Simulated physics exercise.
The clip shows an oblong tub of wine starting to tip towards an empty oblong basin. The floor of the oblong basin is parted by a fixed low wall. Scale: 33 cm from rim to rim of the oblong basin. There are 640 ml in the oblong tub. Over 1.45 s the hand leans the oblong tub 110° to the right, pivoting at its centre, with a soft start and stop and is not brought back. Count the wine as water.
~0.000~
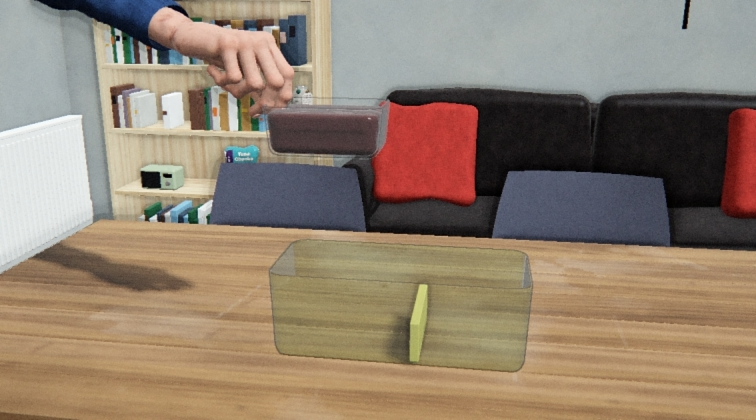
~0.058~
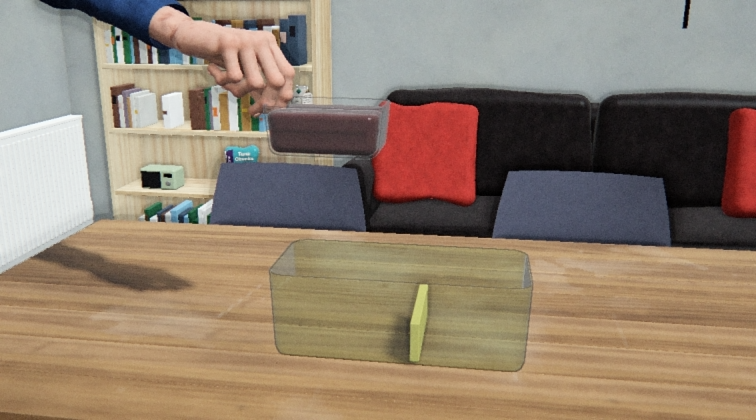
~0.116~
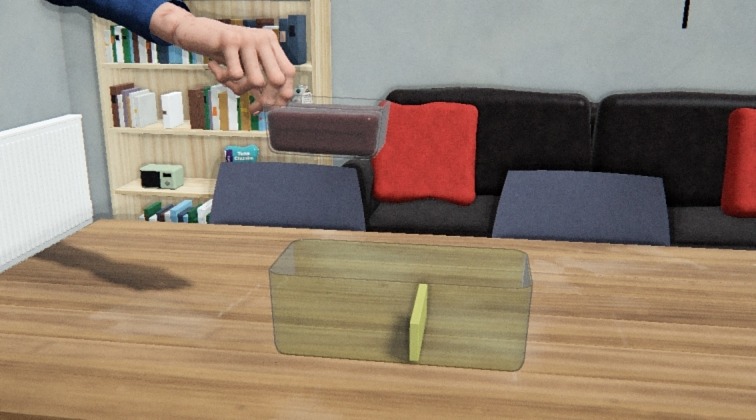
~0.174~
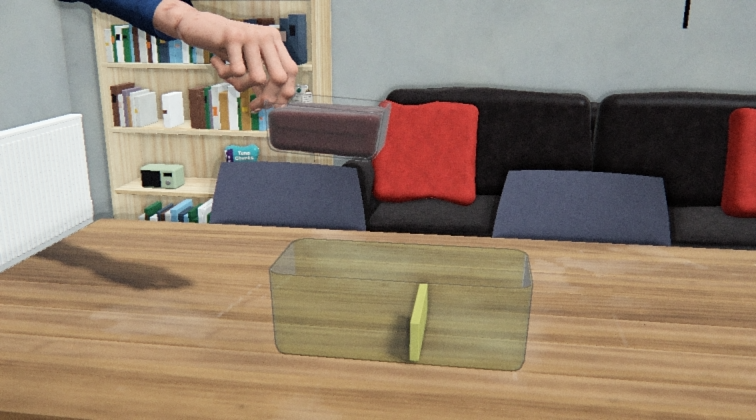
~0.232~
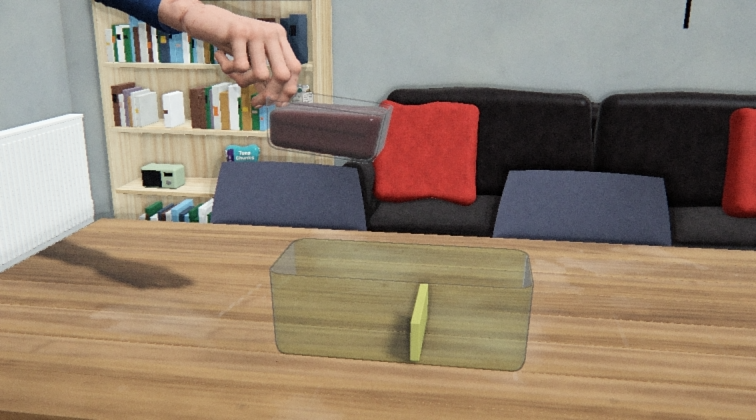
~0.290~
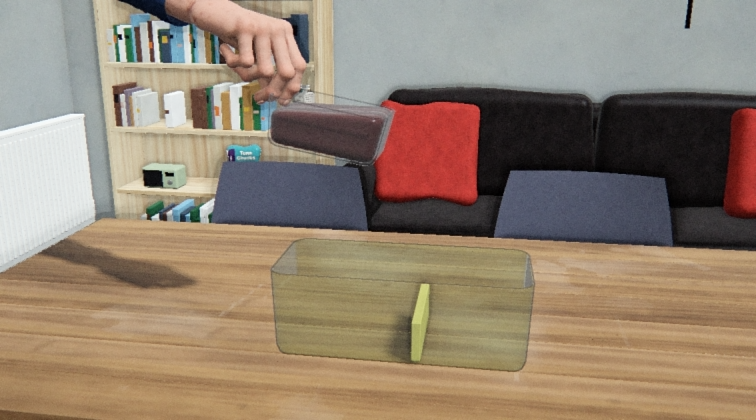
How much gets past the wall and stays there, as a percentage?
Roughly 72 per cent is past the wall.
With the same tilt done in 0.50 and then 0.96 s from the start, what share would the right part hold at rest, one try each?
First 50, then 70 per cent.
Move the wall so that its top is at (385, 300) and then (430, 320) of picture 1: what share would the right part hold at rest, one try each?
First 85, then 60 per cent.
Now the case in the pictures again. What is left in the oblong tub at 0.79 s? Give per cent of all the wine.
About 32 per cent.
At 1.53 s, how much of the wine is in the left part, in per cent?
Near 24 in a hundred.
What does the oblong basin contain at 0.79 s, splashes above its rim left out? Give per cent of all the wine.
Near 26 in a hundred.
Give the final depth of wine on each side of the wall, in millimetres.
Some 6 mm on the left and 26 mm on the right.
Then, 0.79 s in, the tilt is 62° and 33 per cent is still to pour, 2 is left of the wall and 24 right of it.
Then, 1.15 s in, the tilt is 99° and 4 per cent is still to pour, 15 is left of the wall and 72 right of it.
Then, 1.53 s in, the tilt is 110° and 0 per cent is still to pour, 25 is left of the wall and 72 right of it.
Then, 1.95 s in, the tilt is 110° and 0 per cent is still to pour, 25 is left of the wall and 73 right of it.
Finally, 25 per cent lies left of the wall, 72 right of it and 3 outside.
